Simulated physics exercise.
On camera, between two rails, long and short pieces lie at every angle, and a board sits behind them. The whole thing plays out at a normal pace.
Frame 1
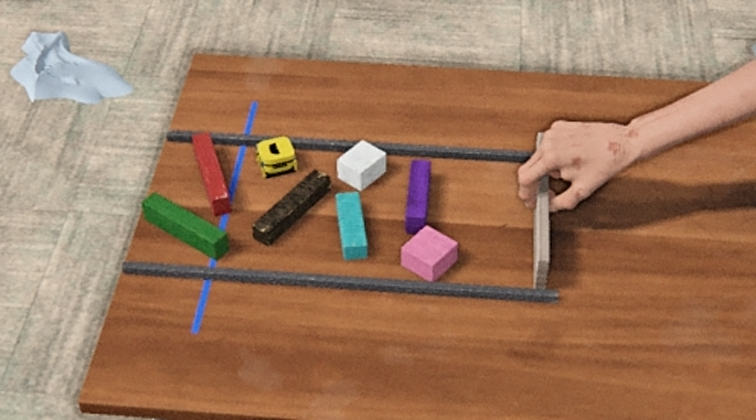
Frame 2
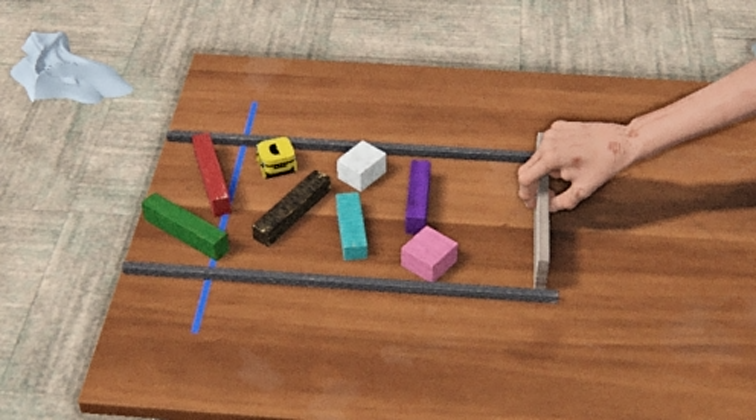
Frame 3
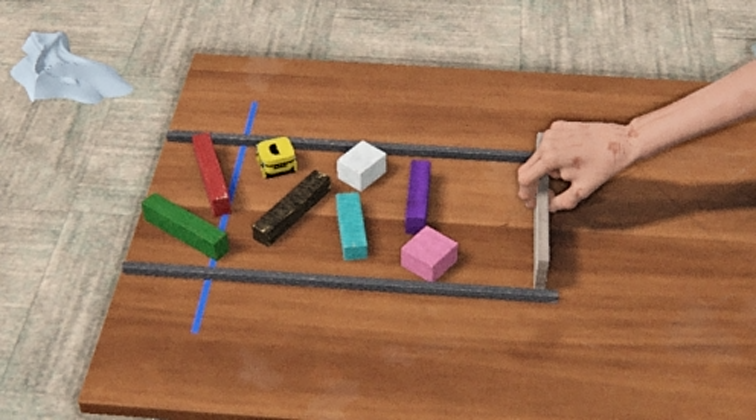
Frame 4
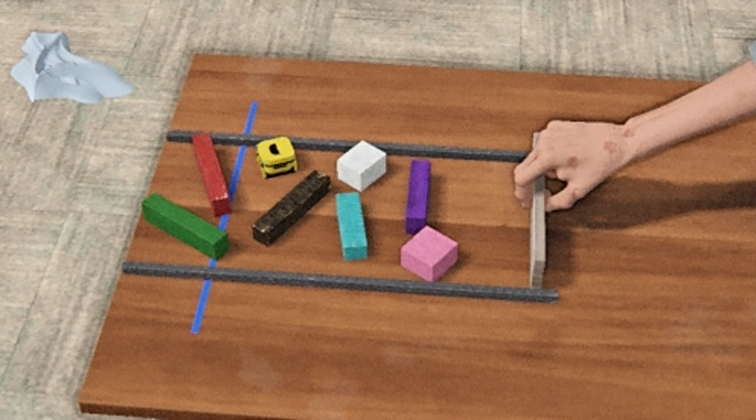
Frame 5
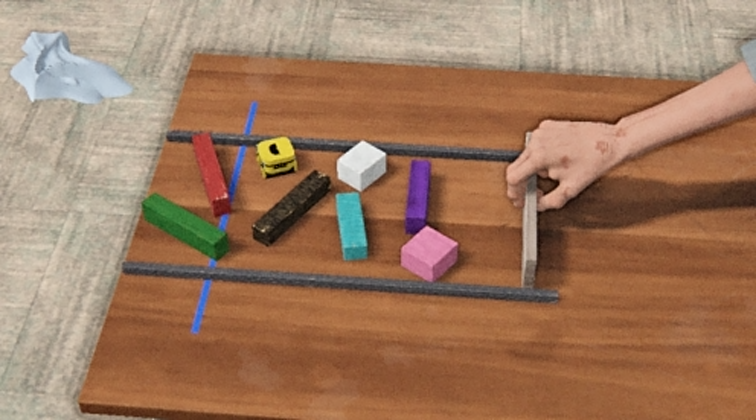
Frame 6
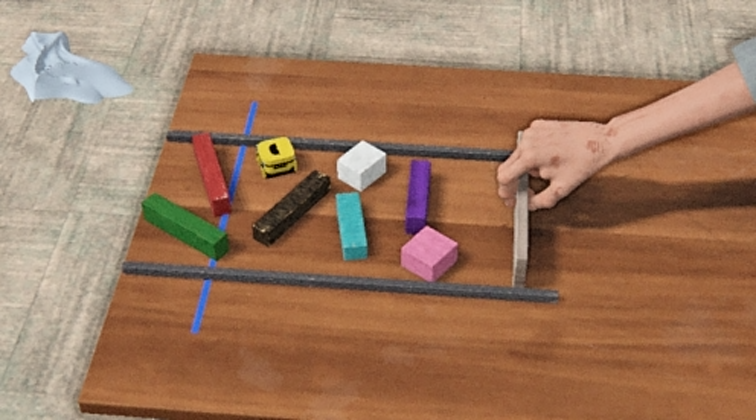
A hand held a board still between two dark rails on a wooden table, then slid it slightly left toward the scattered colored blocks and small yellow object, which all stayed in place.
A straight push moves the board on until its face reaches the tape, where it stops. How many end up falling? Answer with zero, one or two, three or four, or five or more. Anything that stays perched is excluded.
I would say one or two fall.
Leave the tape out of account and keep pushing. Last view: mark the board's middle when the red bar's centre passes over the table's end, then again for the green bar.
(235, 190) and (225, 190), more or less.
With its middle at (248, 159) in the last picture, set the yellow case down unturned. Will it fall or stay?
In that case it keeps its place.
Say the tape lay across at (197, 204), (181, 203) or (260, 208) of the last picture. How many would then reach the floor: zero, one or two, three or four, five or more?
Count per stopping tape, as listed: Three to four, five or over, no fall at all.
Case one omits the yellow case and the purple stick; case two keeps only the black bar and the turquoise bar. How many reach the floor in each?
The counts: 0 and 0.
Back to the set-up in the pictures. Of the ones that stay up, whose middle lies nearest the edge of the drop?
Green bar.
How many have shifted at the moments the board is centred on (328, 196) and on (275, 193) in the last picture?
At the first spot the count is 6, and at the second it is 8.
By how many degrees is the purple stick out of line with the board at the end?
It works out to near 0°.
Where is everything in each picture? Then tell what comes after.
In the first picture, green bar (185, 226); red bar (211, 173); yellow case (276, 158); board (541, 209); tape (228, 206).
In the second picture, red bar (211, 174); black bar (292, 208).
In the third picture, yellow case (276, 158); turquoise bar (352, 226).
In the fourth picture, green bar (185, 226); purple stick (418, 197).
In the fifth picture, red bar (211, 174); board (530, 209).
In the sixth picture, green bar (185, 226); red bar (211, 174); yellow case (276, 158); board (521, 208); tape (228, 206).
Early on, none off yet; green bar at rest near (185, 226); red bar at rest near (211, 174); yellow case at rest near (276, 158).
Finally, the number that fall off is one or two; lost, red bar.
